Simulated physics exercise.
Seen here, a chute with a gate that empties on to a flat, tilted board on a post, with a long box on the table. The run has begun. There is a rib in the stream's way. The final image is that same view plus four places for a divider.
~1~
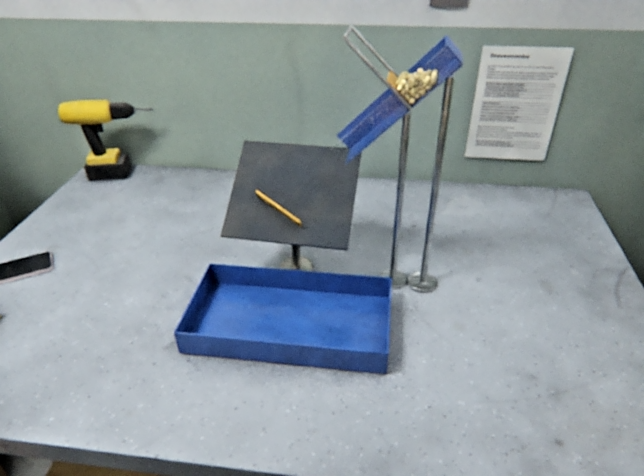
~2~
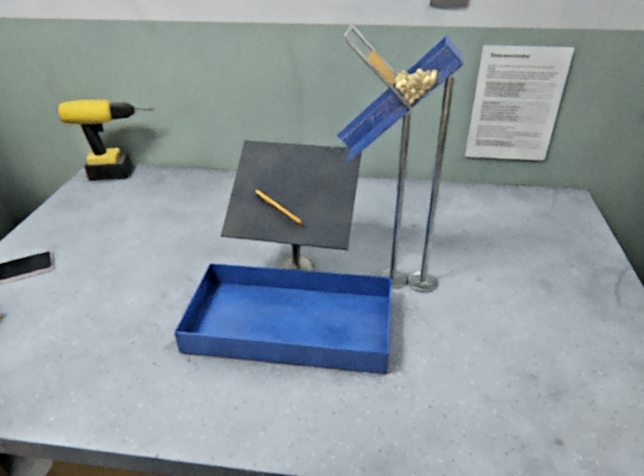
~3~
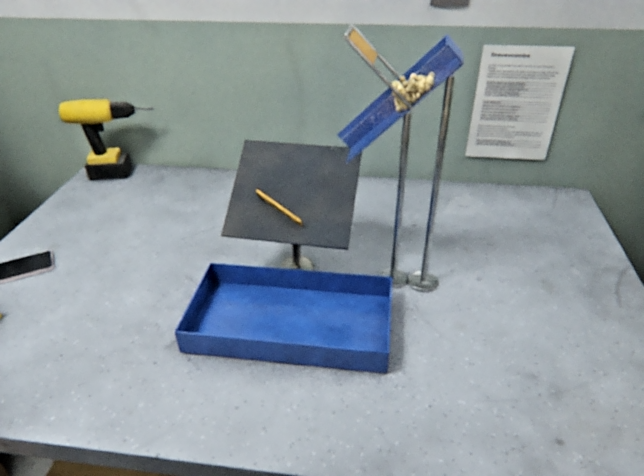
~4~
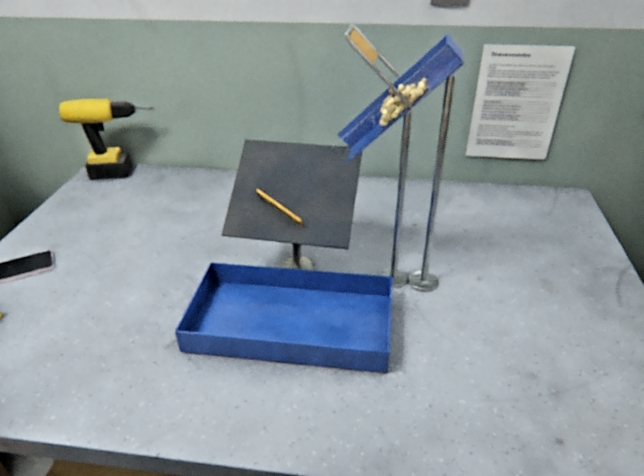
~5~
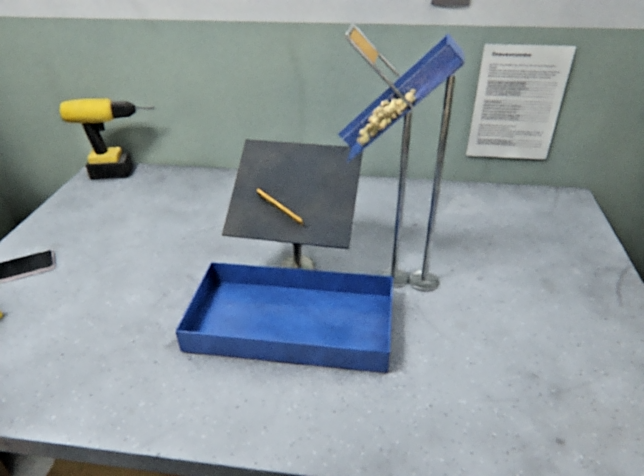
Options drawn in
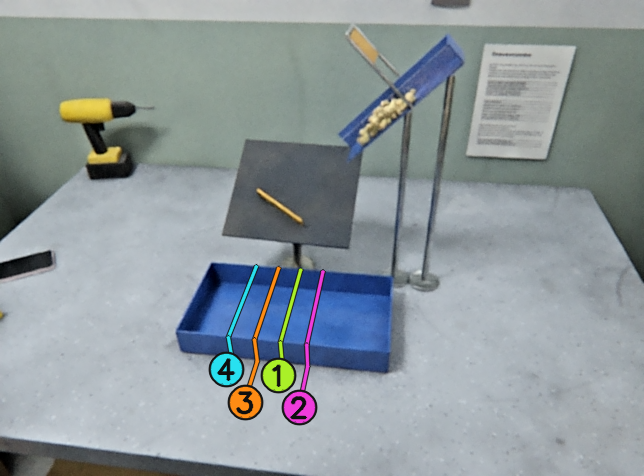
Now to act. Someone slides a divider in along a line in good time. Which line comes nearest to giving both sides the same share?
Line 2 does it best.
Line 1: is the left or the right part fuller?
More lands on the right.
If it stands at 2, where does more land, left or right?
Left.
On the marked copy, line 1 crosses the front rim at (280, 341); line 2 crosses the front rim at (306, 344); line 3 crosses the front rim at (254, 338); line 4 crosses the front rim at (228, 336).
For line 1, of what is caught, roughly a quarter on the left of the divider, the larger part on the right.
For line 2, of what is caught, roughly two thirds on the left of the divider, roughly a third on the right.
For line 3, of what is caught, about a tenth on the left of the divider, the larger part on the right.
For line 4, of what is caught, about a tenth on the left of the divider, almost all on the right.
